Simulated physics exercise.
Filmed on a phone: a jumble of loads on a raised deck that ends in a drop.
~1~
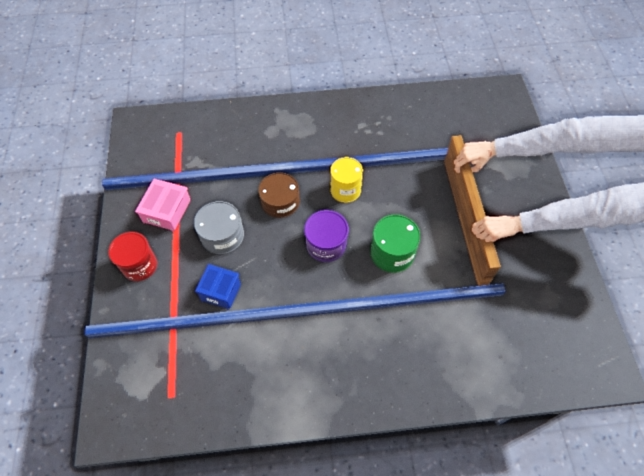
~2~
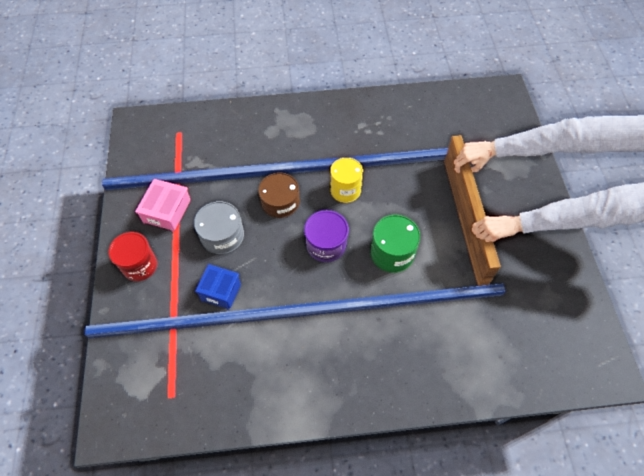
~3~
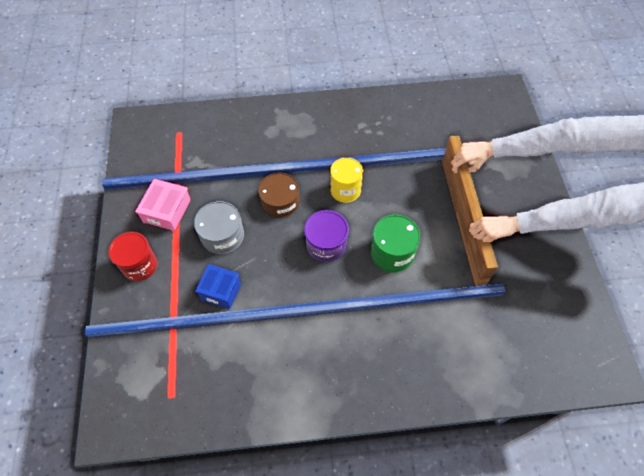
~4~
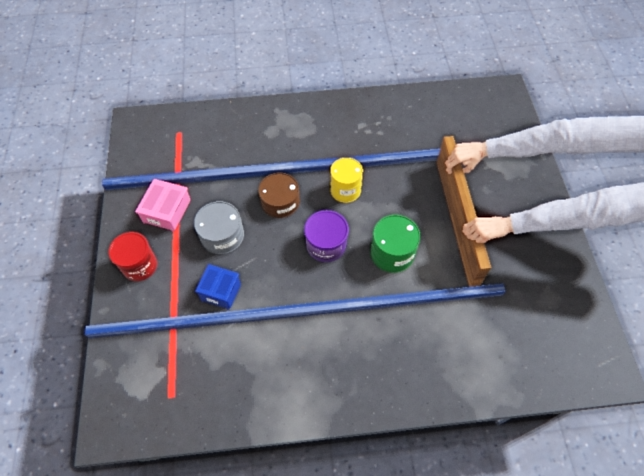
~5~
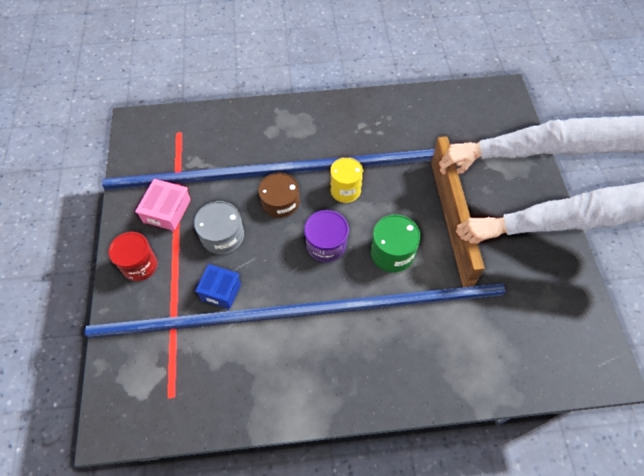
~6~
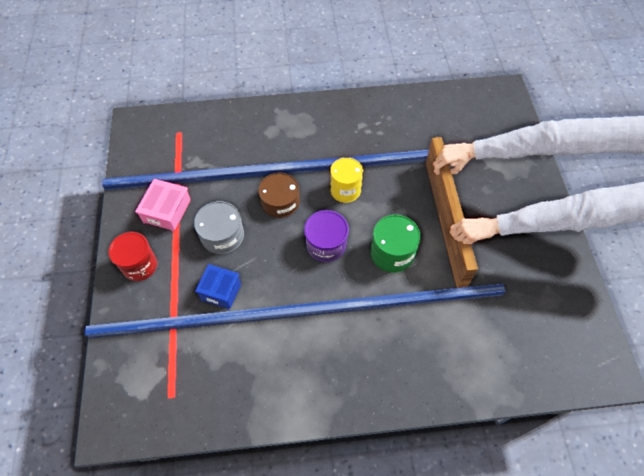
The clip opens on a dark tabletop where colourful containers sit between two blue rails, some near a strip of red tape at left, while two hands grip a wooden plank at right. The hands slide the plank slightly leftward, closer to the green canister, and the containers stay still.
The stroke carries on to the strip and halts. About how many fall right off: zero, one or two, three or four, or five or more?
Outcome: The number that fall off is one or two.
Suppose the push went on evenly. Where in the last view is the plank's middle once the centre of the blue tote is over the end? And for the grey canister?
At (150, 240) for the blue tote; at (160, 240) for the grey canister.
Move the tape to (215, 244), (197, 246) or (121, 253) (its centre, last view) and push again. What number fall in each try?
Down on the ground: 0, 0 and 5.
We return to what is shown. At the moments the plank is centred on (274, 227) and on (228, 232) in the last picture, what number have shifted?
First 6, then 8.
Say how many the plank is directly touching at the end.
In contact: 3.
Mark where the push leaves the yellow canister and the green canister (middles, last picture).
Near (158, 193) and (147, 276).
Early on, none off yet; red pail at rest near (134, 258); pink tote at rest near (164, 205); blue tote at rest near (219, 287).
Finally, the number that fall off is one or two; lost, pink tote.
